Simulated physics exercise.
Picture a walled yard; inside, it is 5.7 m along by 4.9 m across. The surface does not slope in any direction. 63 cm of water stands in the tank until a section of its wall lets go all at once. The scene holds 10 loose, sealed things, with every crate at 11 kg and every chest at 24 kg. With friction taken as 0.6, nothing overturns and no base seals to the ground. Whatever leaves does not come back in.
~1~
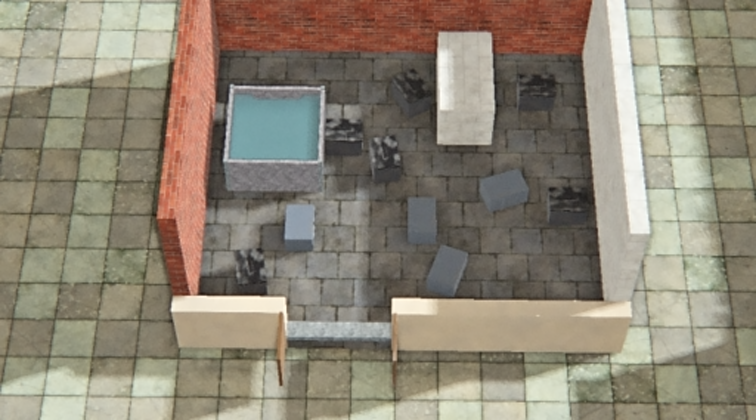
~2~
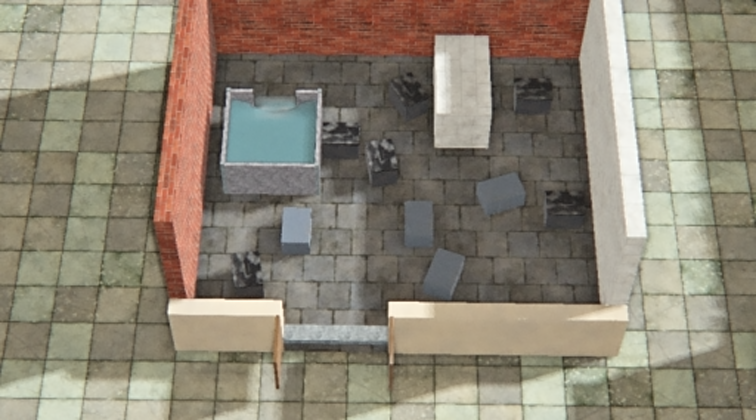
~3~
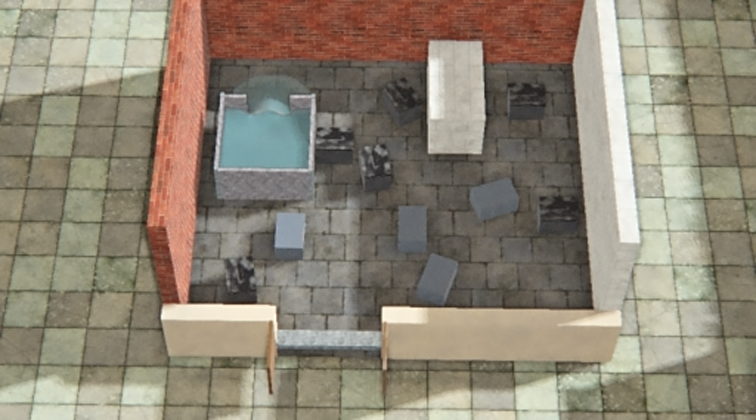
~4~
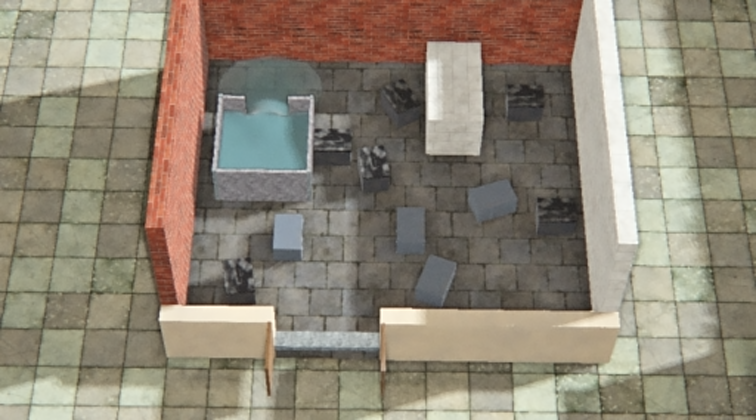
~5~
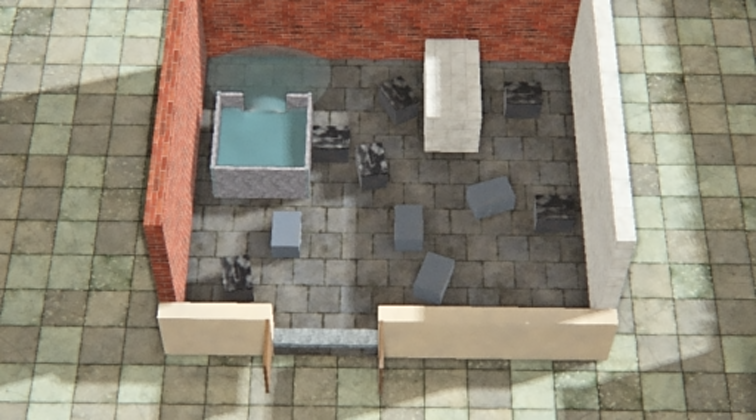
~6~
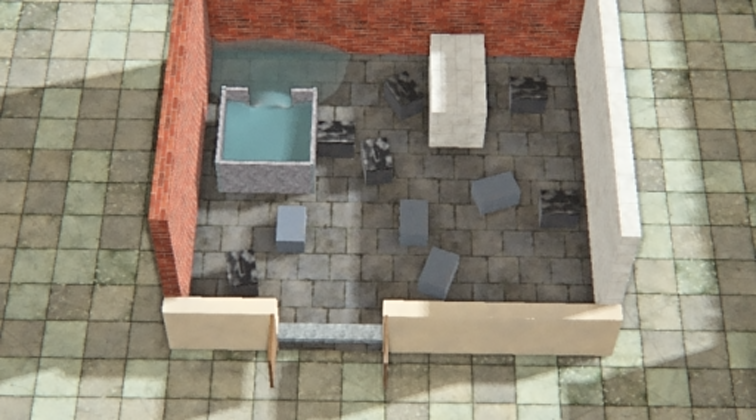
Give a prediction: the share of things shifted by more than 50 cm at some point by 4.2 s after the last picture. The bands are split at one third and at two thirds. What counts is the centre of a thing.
It falls under one third.
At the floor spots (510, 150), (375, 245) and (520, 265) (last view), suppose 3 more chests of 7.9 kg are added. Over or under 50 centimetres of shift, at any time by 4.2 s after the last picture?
Each in turn ends up within the limit, within the limit, within the limit.
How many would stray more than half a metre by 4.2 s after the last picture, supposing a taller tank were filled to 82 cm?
Then it comes to 2.
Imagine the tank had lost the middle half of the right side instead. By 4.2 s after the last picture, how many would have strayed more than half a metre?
That would give 6.
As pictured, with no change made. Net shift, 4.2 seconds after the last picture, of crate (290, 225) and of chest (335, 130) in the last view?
The first is off by 0 cm, the second by 0 cm.
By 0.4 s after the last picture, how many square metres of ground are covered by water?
Flooded: Near 4.5 m2.
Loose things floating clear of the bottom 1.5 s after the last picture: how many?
0.
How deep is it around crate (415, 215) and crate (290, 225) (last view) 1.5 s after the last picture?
I'd put it at 0 cm and 0 cm respectively.
Then, 0.4 s after the last picture 0 of 10 are over 50 cm from their spots; 0 afloat.
Then, 1.5 s after the last picture 0 of 10 are over 50 cm from their spots; 0 afloat.
Then, 2.8 s after the last picture 0 of 10 are over 50 cm from their spots; 0 afloat.
Then, 4.2 s after the last picture 0 of 10 are over 50 cm from their spots, and 0 have been at some point; 0 afloat.
